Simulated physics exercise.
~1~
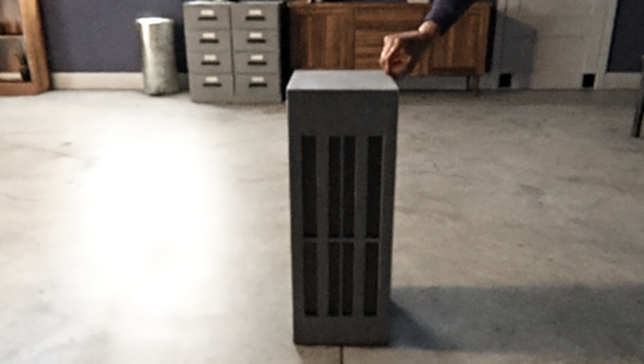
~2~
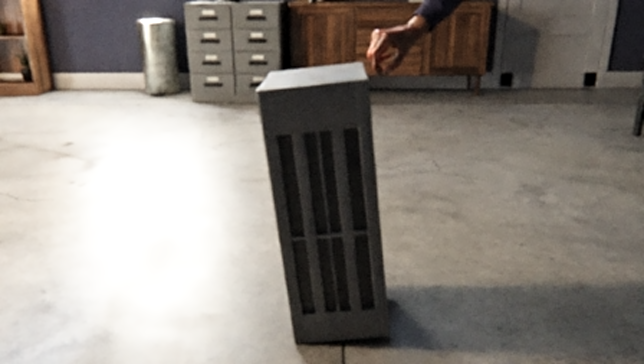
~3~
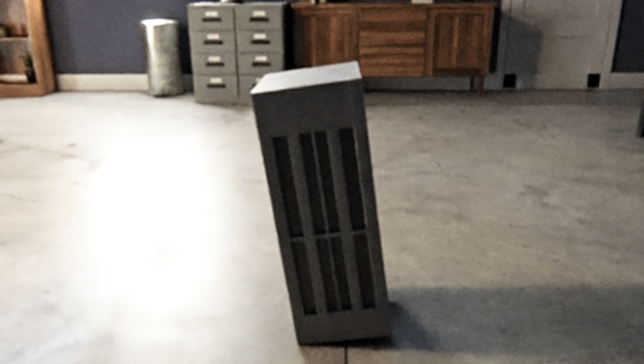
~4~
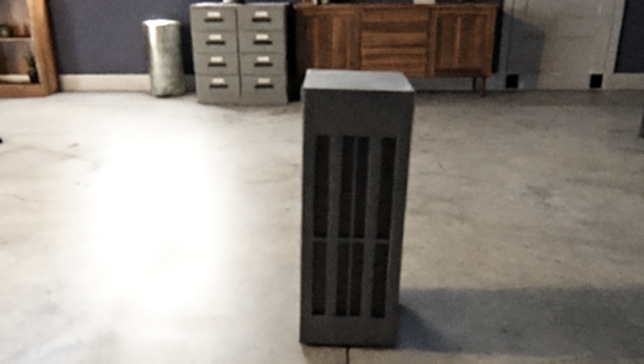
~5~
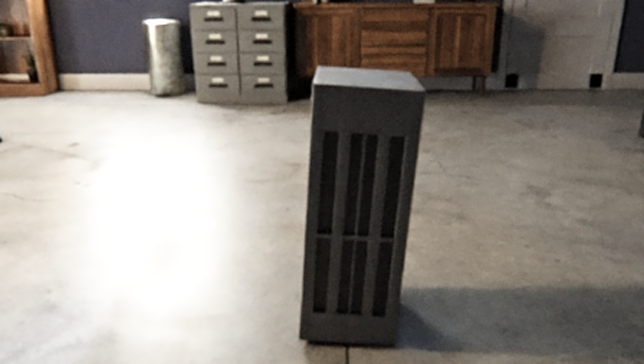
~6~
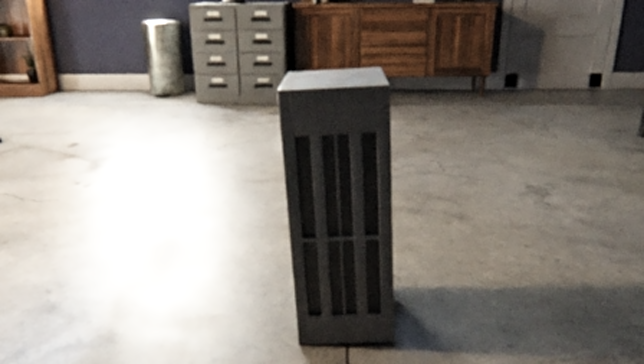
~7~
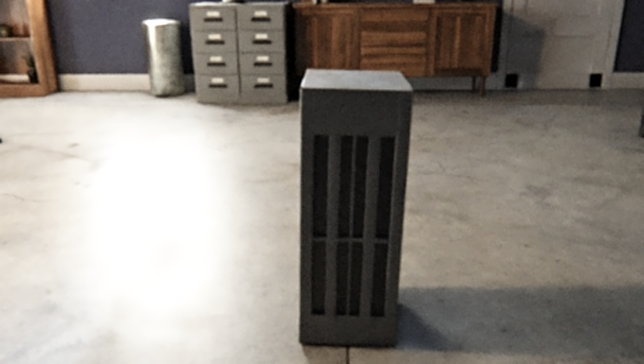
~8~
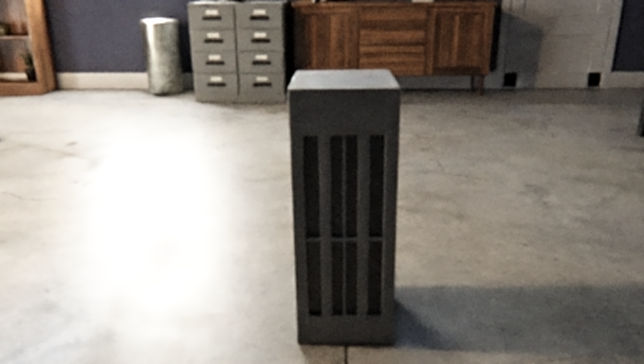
A tall, dark grey crate with slatted openings stands on a pale concrete floor, with a hand at its top and cabinets along the wall behind. The crate tips to the left as the hand lets go and draws back out of view. It leans a little farther left, then rocks back to the right until it stands upright. It tilts slightly to the right, swings back a little to the left, and wobbles right again in smaller movements. Finally it settles back on its base, standing upright without toppling.
